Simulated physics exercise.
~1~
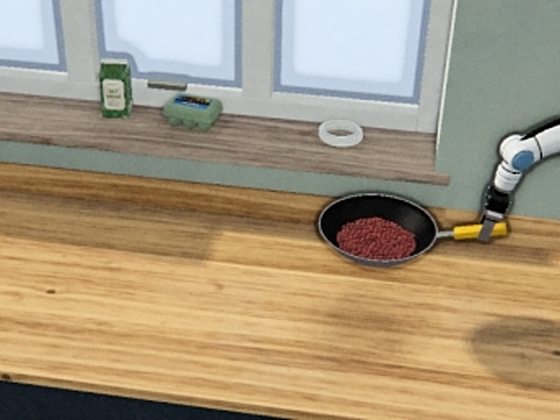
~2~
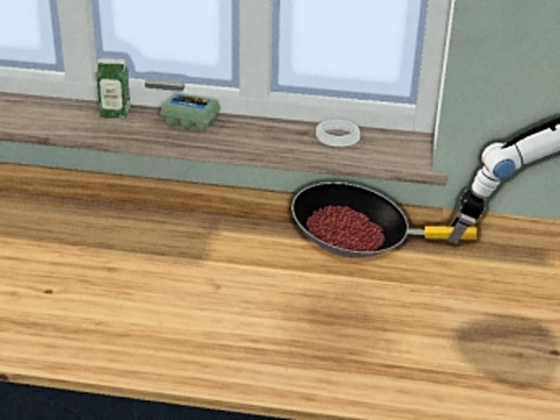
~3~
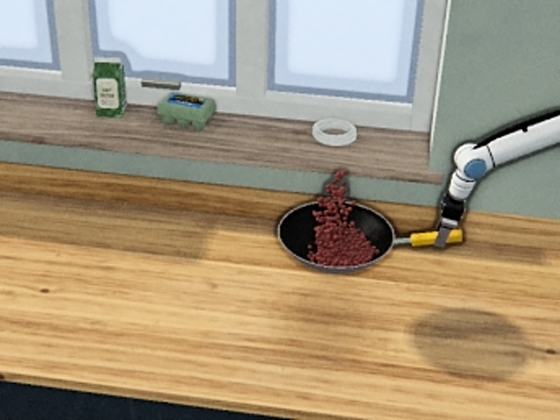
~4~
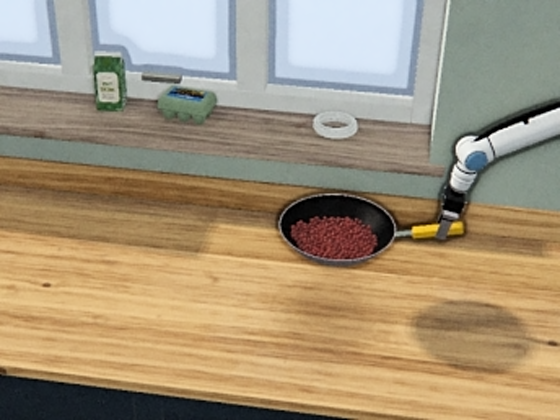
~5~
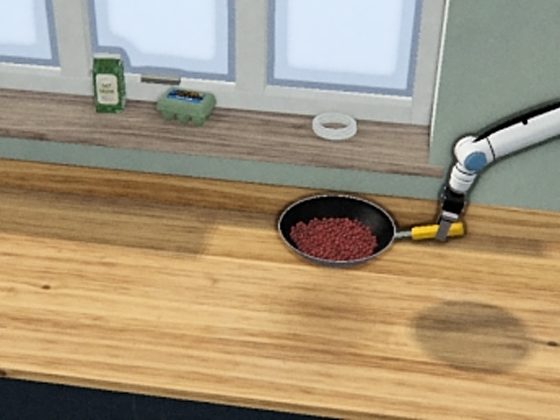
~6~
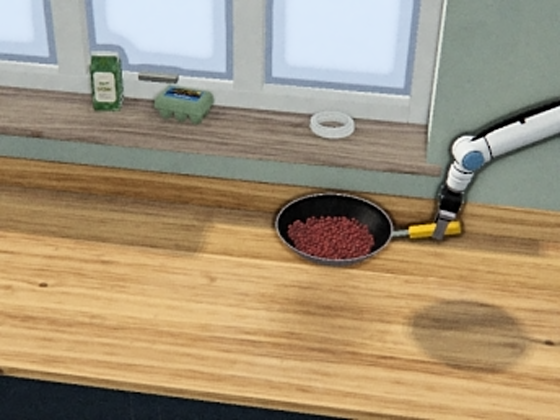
The footage shows a robot arm gripping a dark pan by its yellow handle above a wooden counter, tilting it and shifting it left, then levelling it so the small red beads leap upward. They drop back inside, and the pan stays still with its load.
